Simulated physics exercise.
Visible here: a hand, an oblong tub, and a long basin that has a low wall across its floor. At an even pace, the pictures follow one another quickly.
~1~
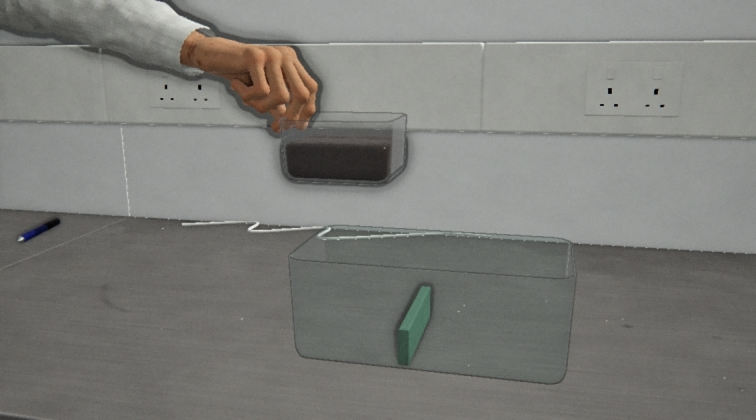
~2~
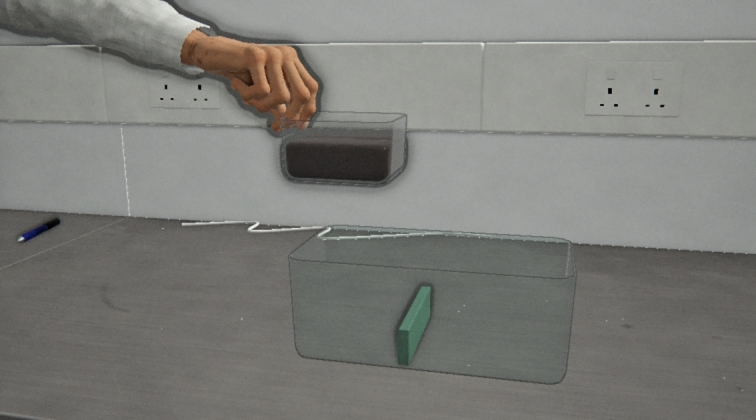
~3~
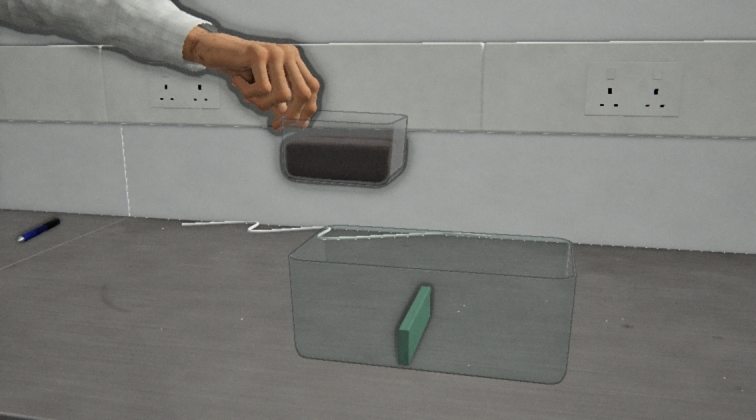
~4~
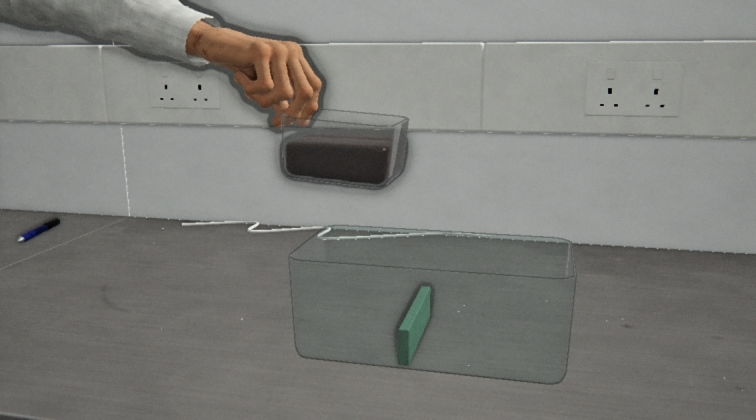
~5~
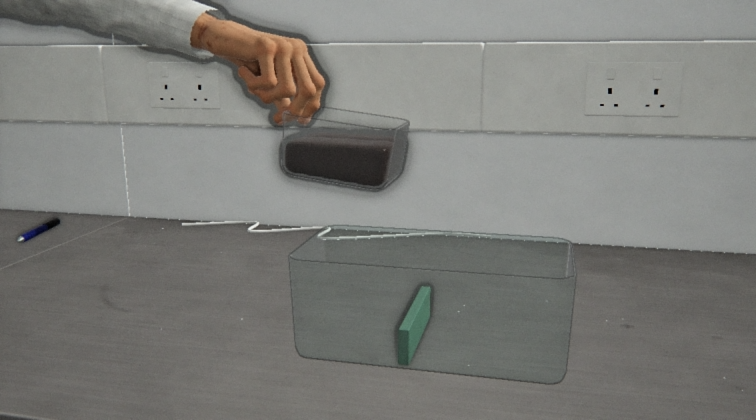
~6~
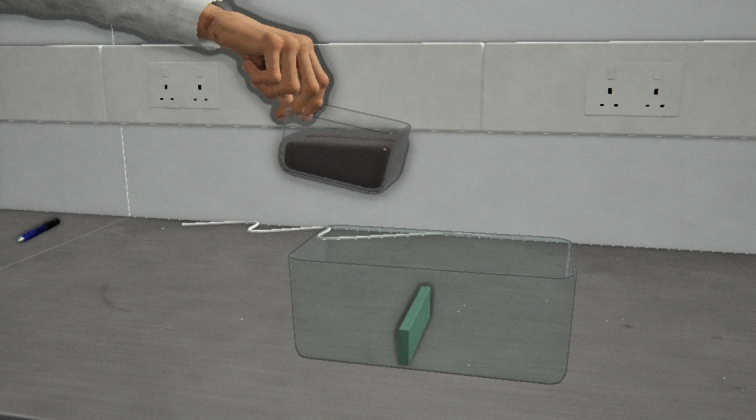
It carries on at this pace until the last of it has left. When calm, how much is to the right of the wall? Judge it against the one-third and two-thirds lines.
It ends up above the two-thirds line.
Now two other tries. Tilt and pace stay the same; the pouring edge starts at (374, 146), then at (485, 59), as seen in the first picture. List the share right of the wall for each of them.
First place gives some 50 %, second place some 90 %.
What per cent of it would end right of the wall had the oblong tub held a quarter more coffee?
Estimate: Around 80 per cent.
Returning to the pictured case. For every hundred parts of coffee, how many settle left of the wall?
25 %.
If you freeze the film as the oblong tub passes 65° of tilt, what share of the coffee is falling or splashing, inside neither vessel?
About 30 per cent.
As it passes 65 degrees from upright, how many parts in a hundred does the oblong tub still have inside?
Near 55 in a hundred still remains.
A moment on, the oblong tub is tipped part way and 56 per cent is still to pour, 1 is left of the wall and 14 right of it.
Next, the oblong tub is tipped right over and 8 per cent is still to pour, 10 is left of the wall and 74 right of it.
Then the oblong tub is tipped right over and 0 per cent is still to pour, 23 is left of the wall and 76 right of it.
Later the oblong tub is tipped right over and 0 per cent is still to pour, 23 is left of the wall and 76 right of it.
Finally, 23 per cent lies left of the wall, 76 right of it and 1 outside.
